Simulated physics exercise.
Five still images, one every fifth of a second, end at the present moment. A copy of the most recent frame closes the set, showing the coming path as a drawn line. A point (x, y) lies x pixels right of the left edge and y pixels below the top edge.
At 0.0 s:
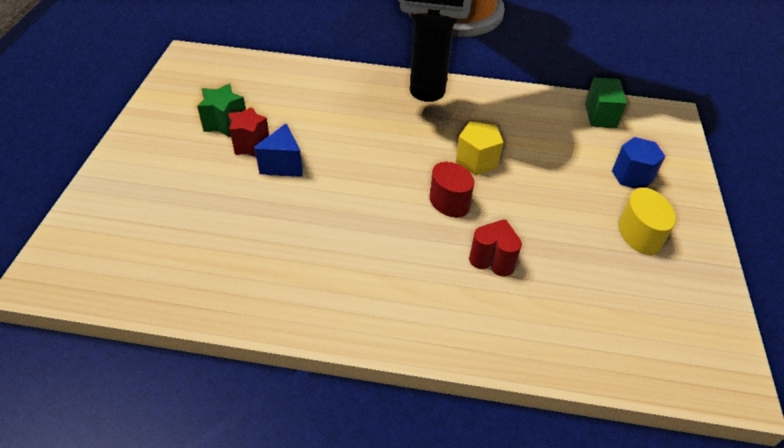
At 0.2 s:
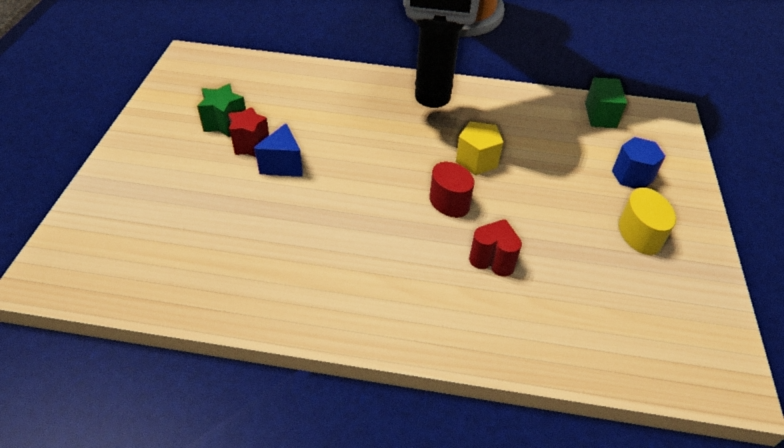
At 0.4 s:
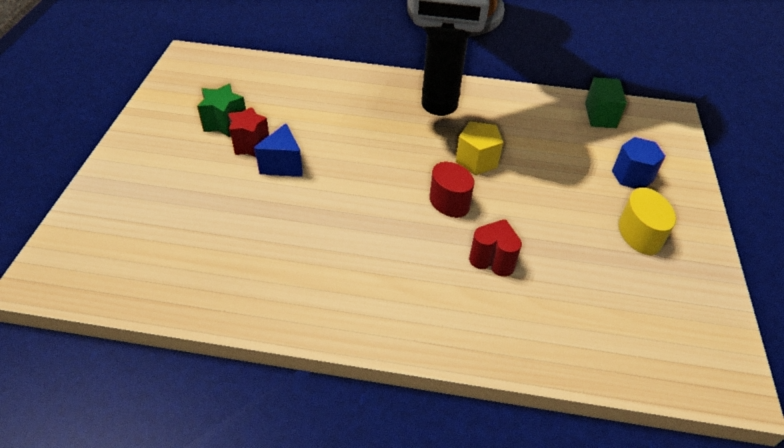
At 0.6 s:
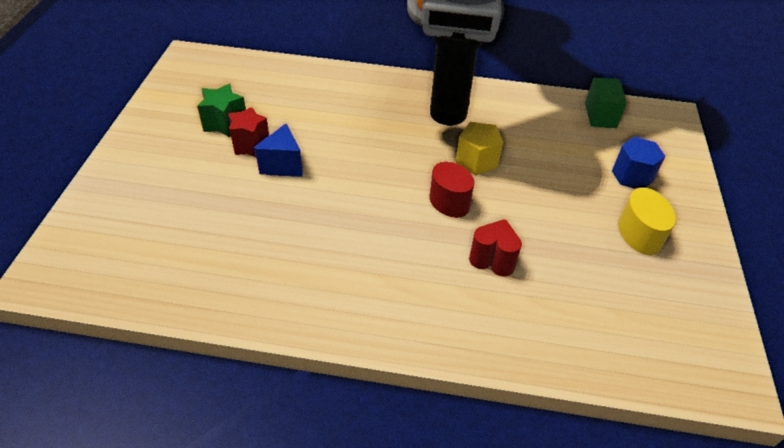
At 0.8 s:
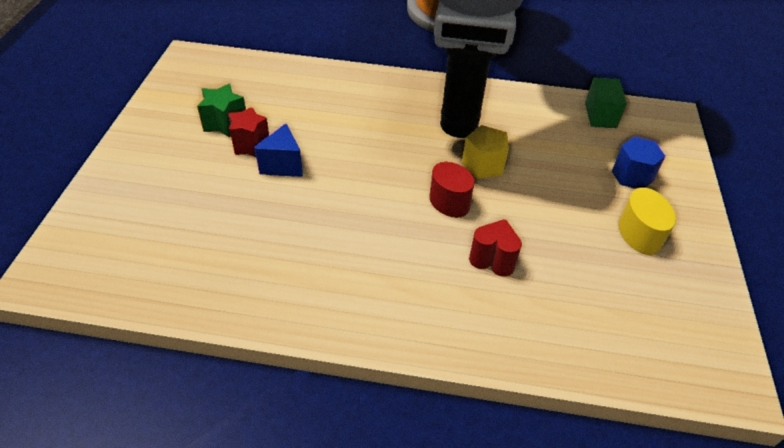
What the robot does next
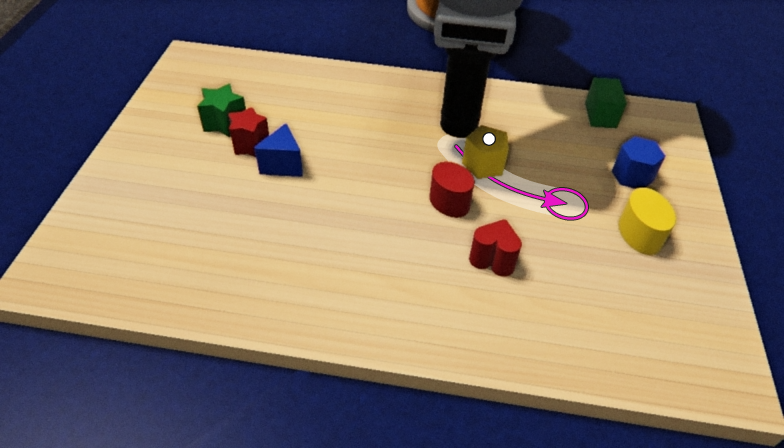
A light wooden board lies on a deep blue surface, seen from above at an angle by a still camera. A green star, red star and blue triangle sit at left, a yellow five-sided block, red cylinder and red heart near the middle, and green, blue and yellow blocks at right. A machine's black stick slides down and rightward, nudging the yellow five-sided block slightly right.
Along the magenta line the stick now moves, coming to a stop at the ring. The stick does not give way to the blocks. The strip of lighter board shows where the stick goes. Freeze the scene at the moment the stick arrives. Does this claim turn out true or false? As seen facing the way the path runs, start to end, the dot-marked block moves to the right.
That is true.
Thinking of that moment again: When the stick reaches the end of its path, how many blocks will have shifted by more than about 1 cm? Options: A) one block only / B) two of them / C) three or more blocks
A - one block only.
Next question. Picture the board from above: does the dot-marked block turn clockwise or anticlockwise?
Its spin: Clockwise.
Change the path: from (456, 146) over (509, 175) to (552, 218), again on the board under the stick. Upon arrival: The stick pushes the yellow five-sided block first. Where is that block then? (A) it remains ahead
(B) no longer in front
The one that fits is A, it remains ahead.
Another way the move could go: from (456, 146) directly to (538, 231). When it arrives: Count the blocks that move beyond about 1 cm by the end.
I expect just one block to be moved by more than 1 cm.
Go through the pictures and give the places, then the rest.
The first frame shows stick's lower end (427, 92); red oval block (453, 176); yellow five-sided block (482, 135).
The second frame shows stick (433, 98); blocks still.
The third frame shows stick (440, 105); blocks still.
The fourth frame shows stick (448, 115); blocks still.
The fifth frame shows stick (459, 127); red oval block (453, 176); yellow five-sided block (489, 139).
Drawn move, from (456, 146) via (482, 172) and (521, 192), ending at (566, 204); the dot is on the yellow five-sided block.
The first path, step by step. One third of the way, stick (487, 153); yellow five-sided block (522, 165).
Two thirds of the way, stick (526, 173); yellow five-sided block (560, 189).
At the end, stick (573, 184); red oval block still; yellow five-sided block (596, 207), turned 40° clockwise.
